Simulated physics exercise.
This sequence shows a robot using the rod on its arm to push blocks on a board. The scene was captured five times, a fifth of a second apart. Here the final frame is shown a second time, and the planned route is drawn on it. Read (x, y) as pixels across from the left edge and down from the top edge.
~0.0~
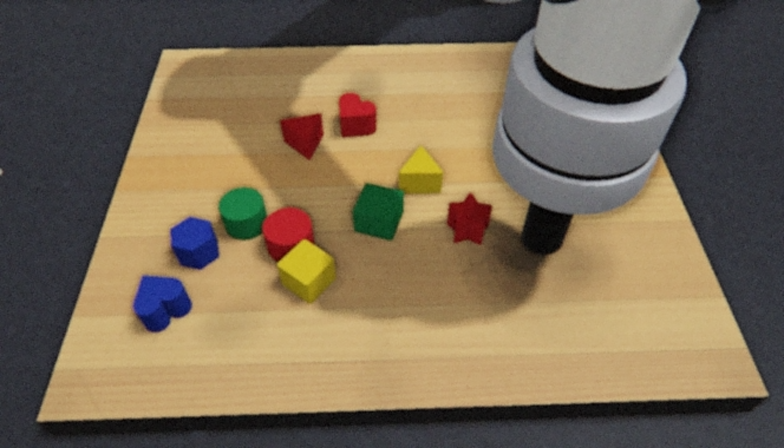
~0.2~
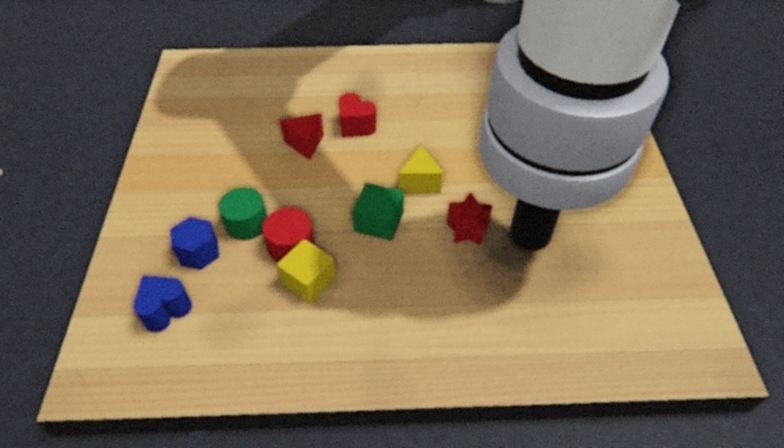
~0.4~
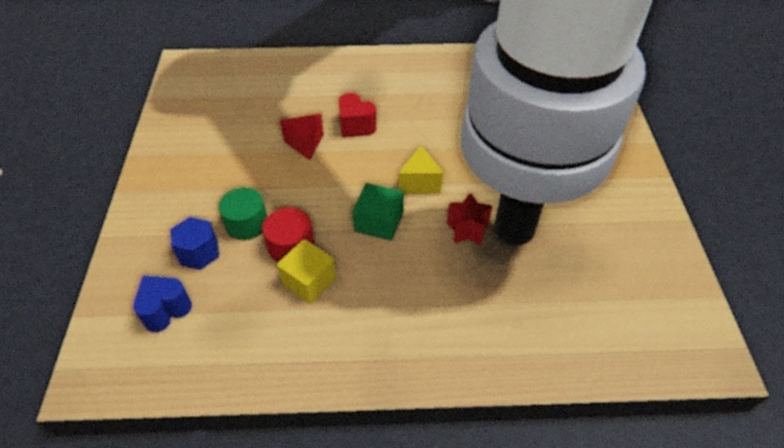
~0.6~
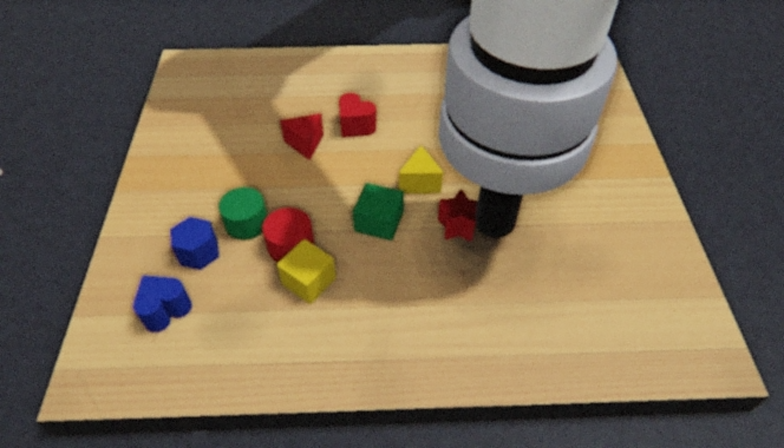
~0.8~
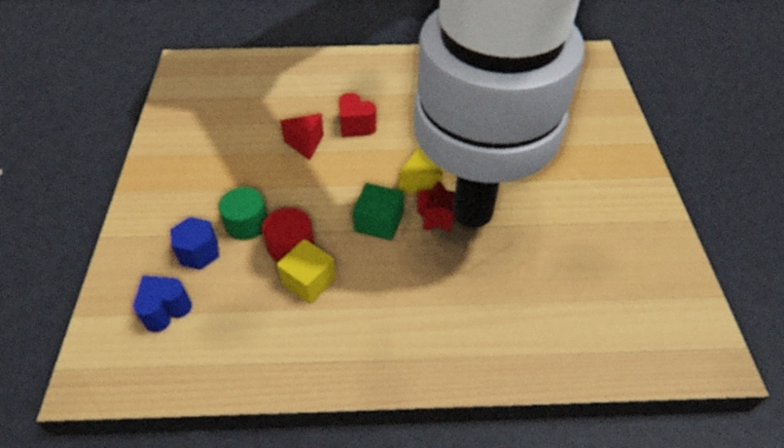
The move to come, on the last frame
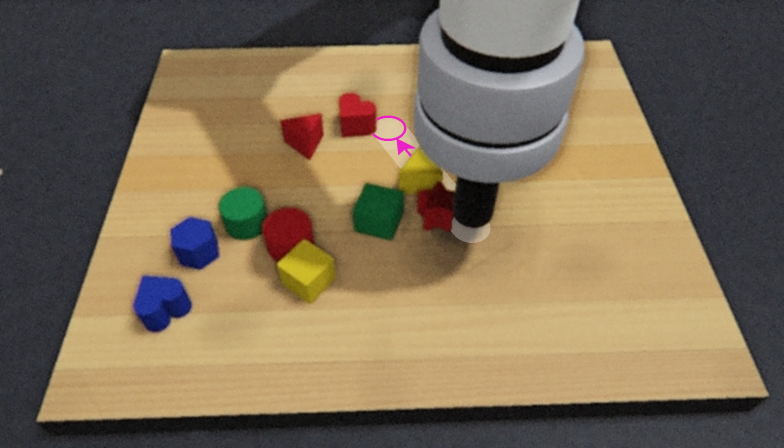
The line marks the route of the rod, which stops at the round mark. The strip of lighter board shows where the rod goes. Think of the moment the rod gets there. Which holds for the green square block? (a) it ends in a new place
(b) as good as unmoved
Letter b.
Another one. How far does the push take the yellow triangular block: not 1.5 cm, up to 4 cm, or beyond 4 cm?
Displacement: Past 4 cm.
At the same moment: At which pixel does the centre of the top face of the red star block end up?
The middle of the upper face of the red star block will lie at about (407, 176) in the picture.
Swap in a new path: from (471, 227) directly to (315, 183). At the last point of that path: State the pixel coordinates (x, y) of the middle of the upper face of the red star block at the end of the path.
Around (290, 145).
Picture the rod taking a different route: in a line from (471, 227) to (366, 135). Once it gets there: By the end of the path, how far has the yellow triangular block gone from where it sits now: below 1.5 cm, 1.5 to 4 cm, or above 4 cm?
It travels more than 4 cm.
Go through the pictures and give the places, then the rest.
In the first picture, lower end of the rod at (541, 240), tops of blocks, red heart-shaped block at (355, 105), green square block at (379, 201), yellow triangular block at (421, 163), red star block at (471, 209).
In the second picture, rod at (530, 236), blocks as before.
In the third picture, rod at (514, 231), blocks as before.
In the fourth picture, rod at (495, 224), red star block at (461, 206).
In the fifth picture, rod at (473, 214), red heart-shaped block at (355, 105), green square block at (379, 201), yellow triangular block at (421, 163), red star block at (439, 197).
The drawn path runs from (471, 227) directly to (388, 128).
On the path given first. One third of the way, rod at (441, 177); yellow triangular block at (406, 153), turned 10° anticlockwise; red star block at (411, 180), turned 45° anticlockwise.
Two thirds of the way, rod at (413, 144); yellow triangular block at (382, 139), turned 95° anticlockwise; red star block at (407, 176), turned 65° anticlockwise.
At the end, rod at (388, 114); red heart-shaped block at (349, 103), turned 15° anticlockwise; green square block not moved; yellow triangular block at (376, 137), turned 115° anticlockwise; red star block at (407, 176), turned 65° anticlockwise.
